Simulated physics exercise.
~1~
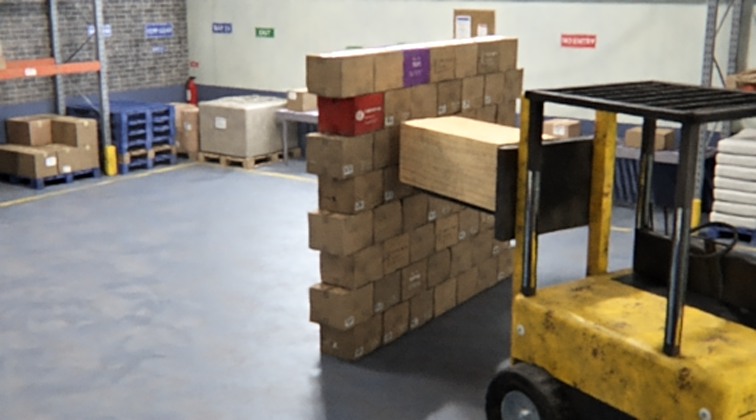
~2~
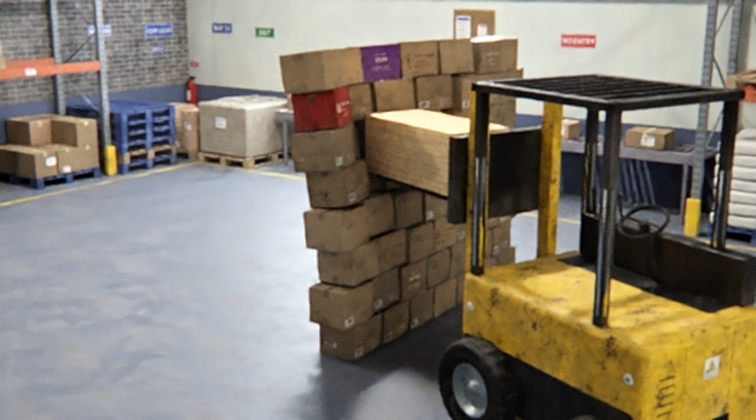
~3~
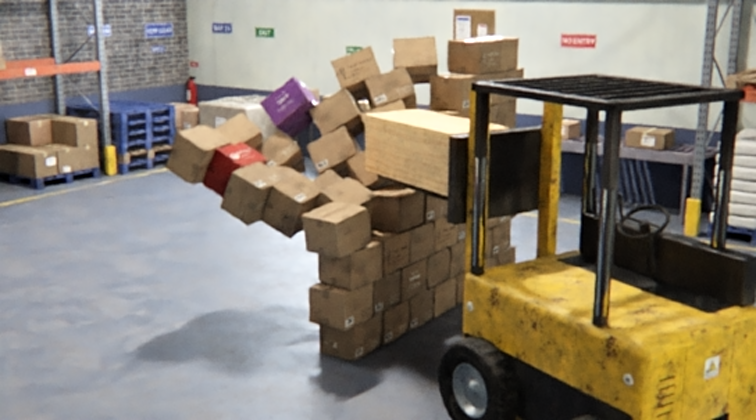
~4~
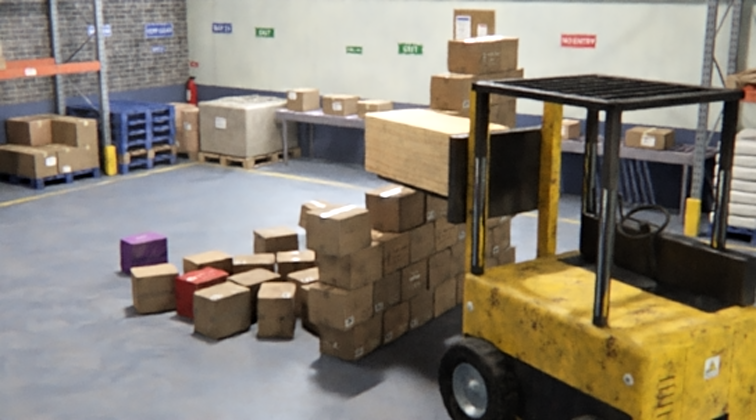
In a warehouse seen from a fixed, slightly raised viewpoint, a freestanding wall of brown cartons stands mid-floor, with one purple carton in its top row and a red one near its upper left edge. A yellow forklift at right holds a pale wooden crate against the wall at an angle. The forklift edges left, and the crate shoves the upper rows outward. The upper left part breaks away and topples leftward, carrying the red and purple cartons. They end scattered on the floor, while the lower rows and a stack behind the crate stay standing beside the stopped forklift.
